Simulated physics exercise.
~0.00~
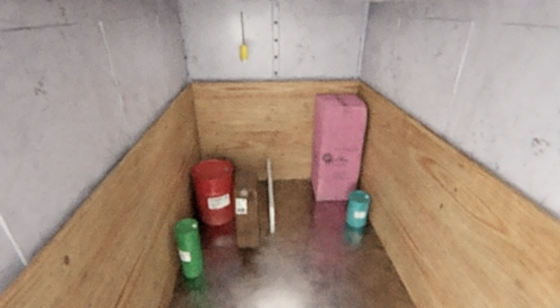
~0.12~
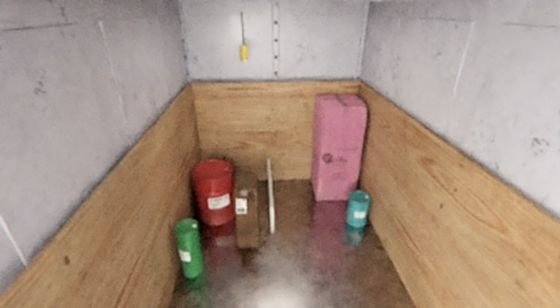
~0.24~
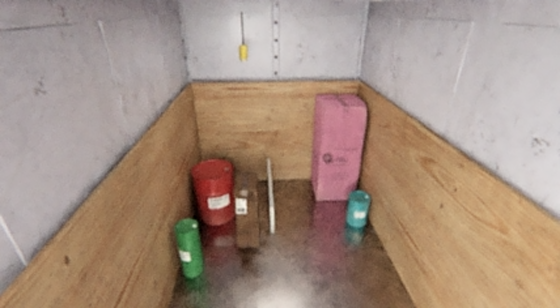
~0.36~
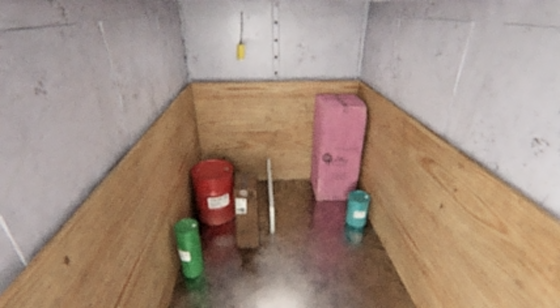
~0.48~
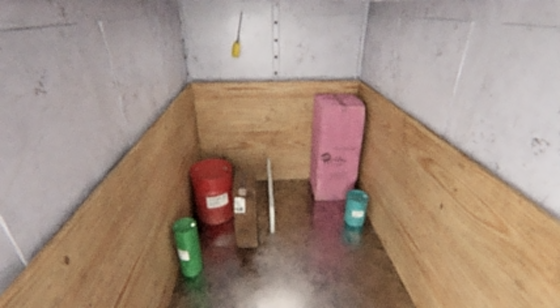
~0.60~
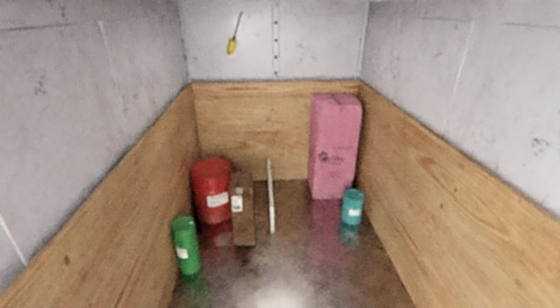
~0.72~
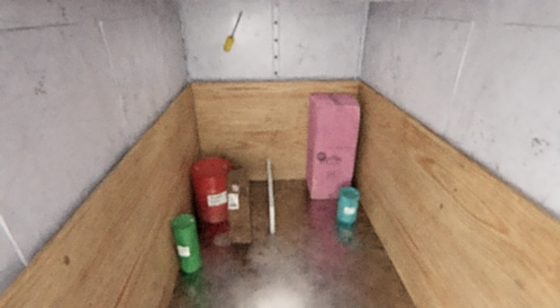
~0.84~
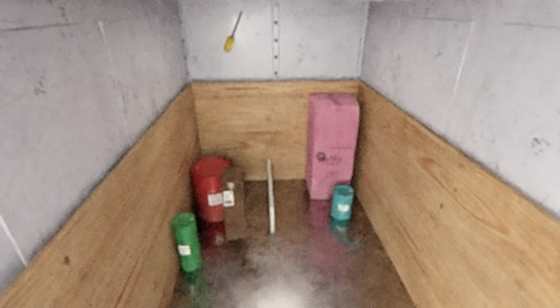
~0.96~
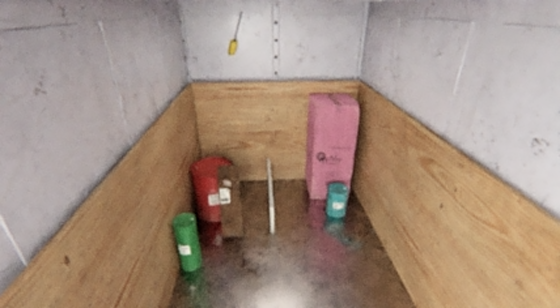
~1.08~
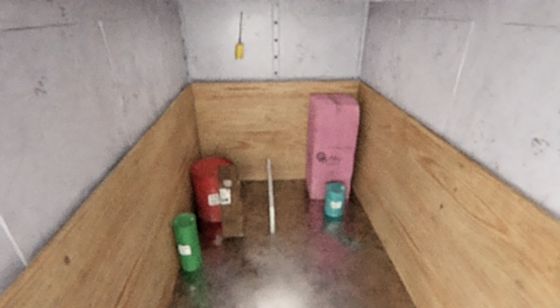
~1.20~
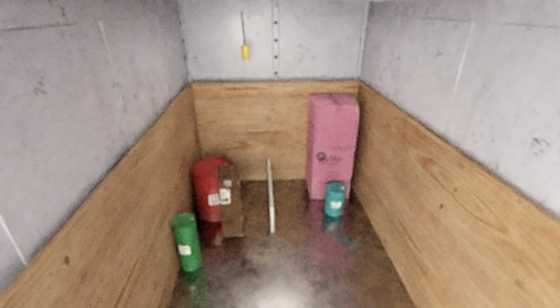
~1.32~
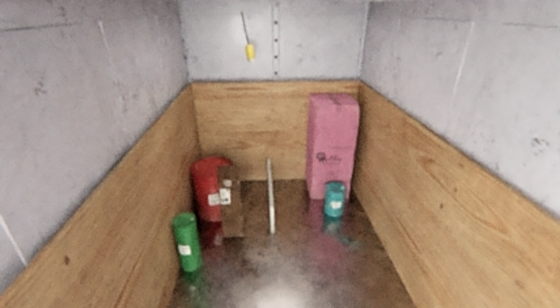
In this clip, a yellow lamp swings above a red drum, green canister, brown box, white low board, pink box and turquoise canister in a wood-lined load bay. The turquoise canister and brown box slide left, then all the items stand upright and still while the lamp keeps swinging.
